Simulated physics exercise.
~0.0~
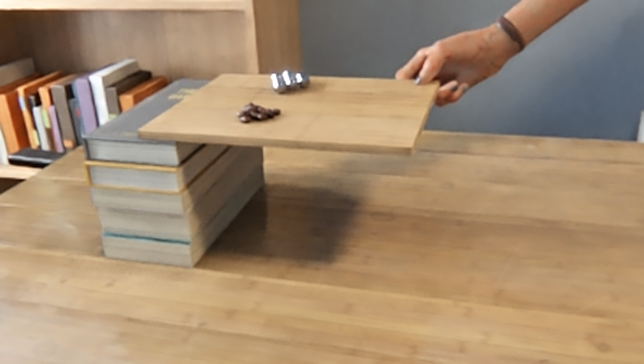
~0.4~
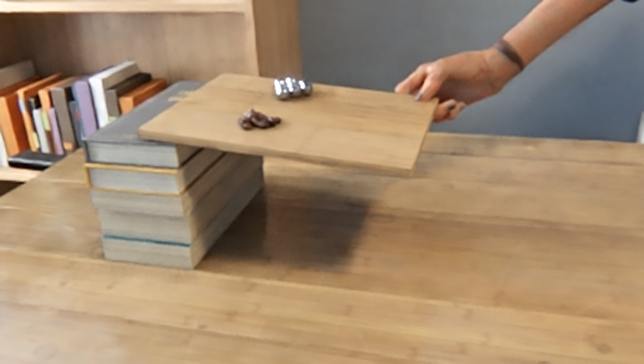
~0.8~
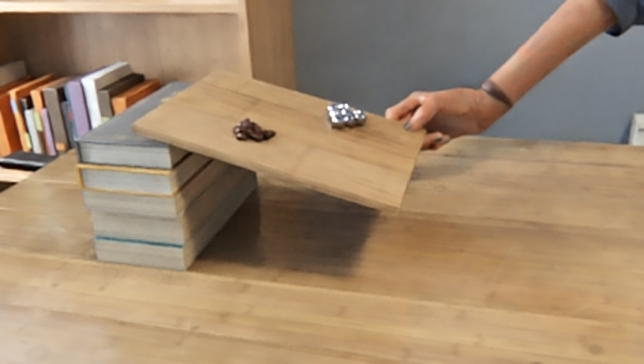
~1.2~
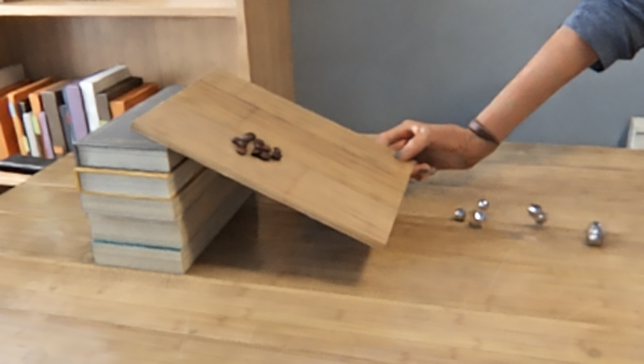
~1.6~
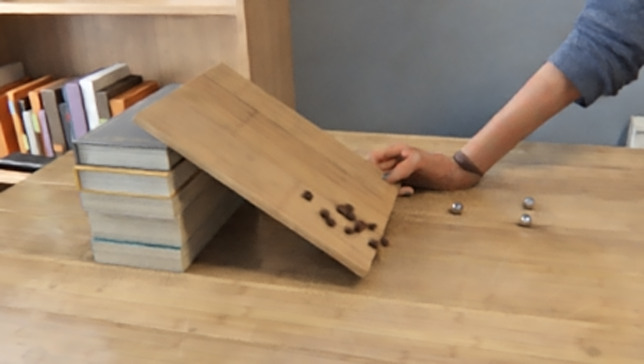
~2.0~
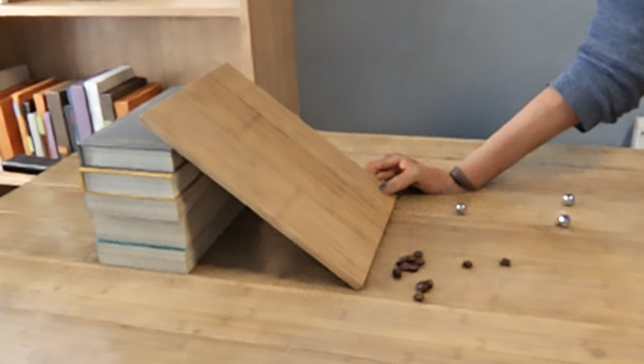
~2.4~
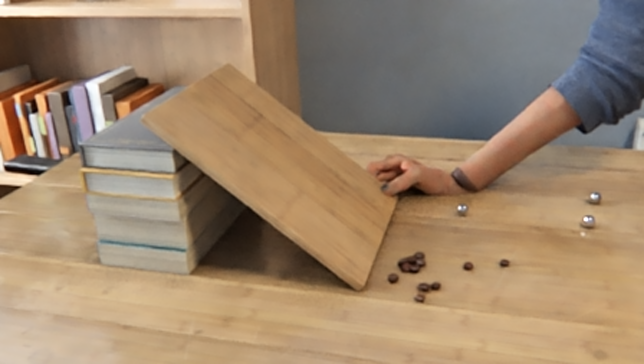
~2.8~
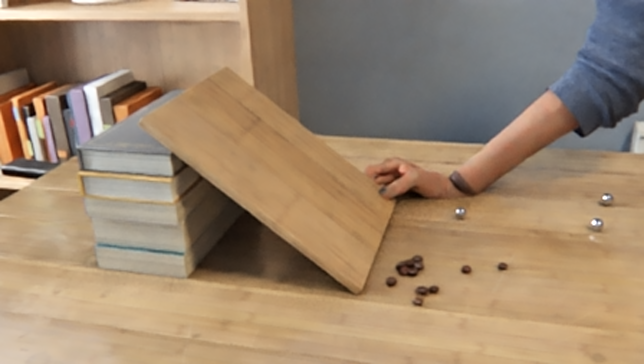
A pale wooden board, held level by a hand at its right end, rests on a stack of grey books on a wooden table, seen from the front and slightly above by a gently swaying camera, with a bookshelf behind at left. Shiny silver pieces sit toward the back, small dark brown ones nearer the front. As the hand lowers its end, the silver pieces slide and roll off first, scattering rightward. The brown ones hold until the slope steepens, then tumble down. The board settles against the table, the brown pieces lying near its foot, while three silver ones remain in view farther right.
